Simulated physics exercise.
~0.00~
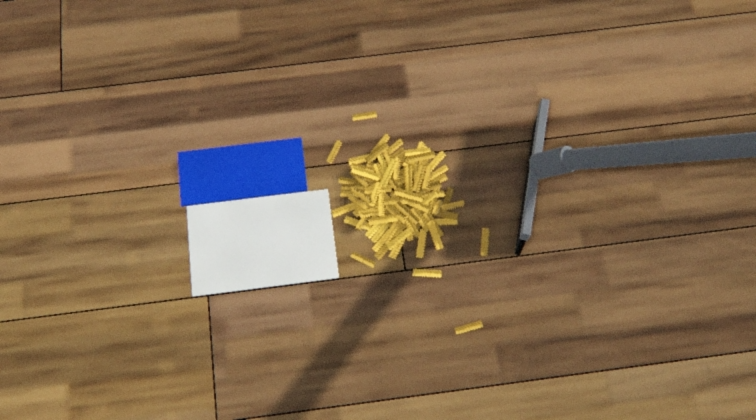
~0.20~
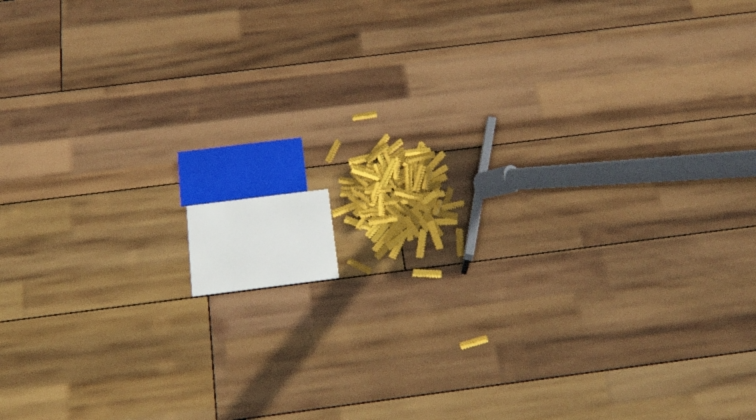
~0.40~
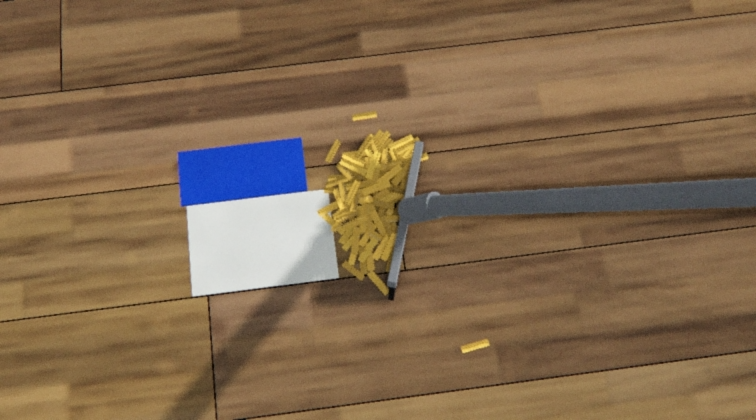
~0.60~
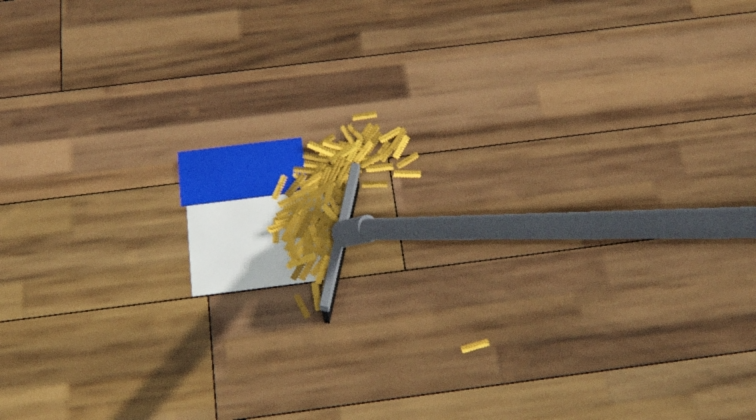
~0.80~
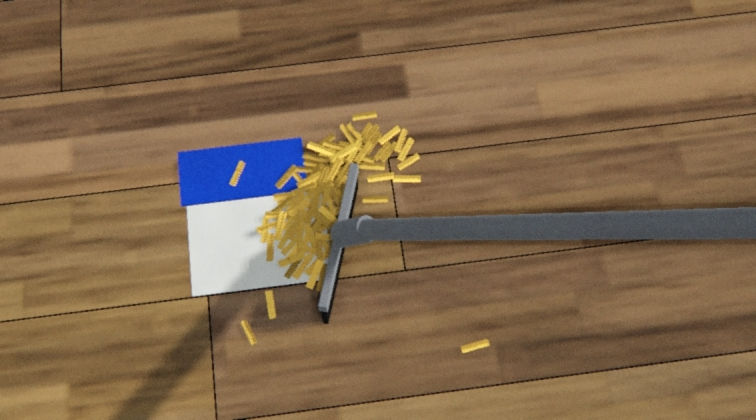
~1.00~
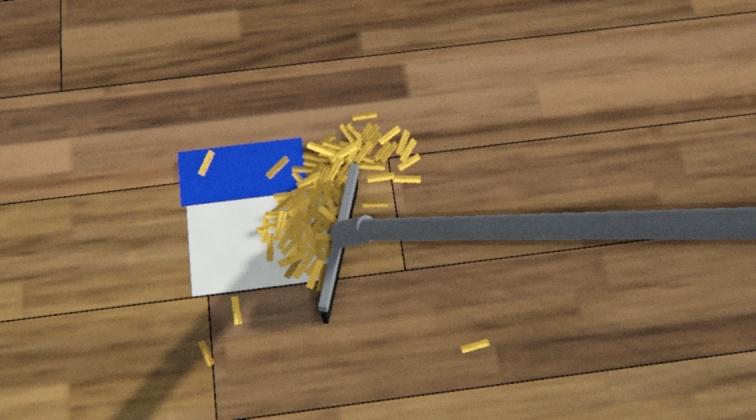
Grey squeegee pushing a pile of dry pasta left across a wooden floor, stopping with many pieces spread over the white mat.
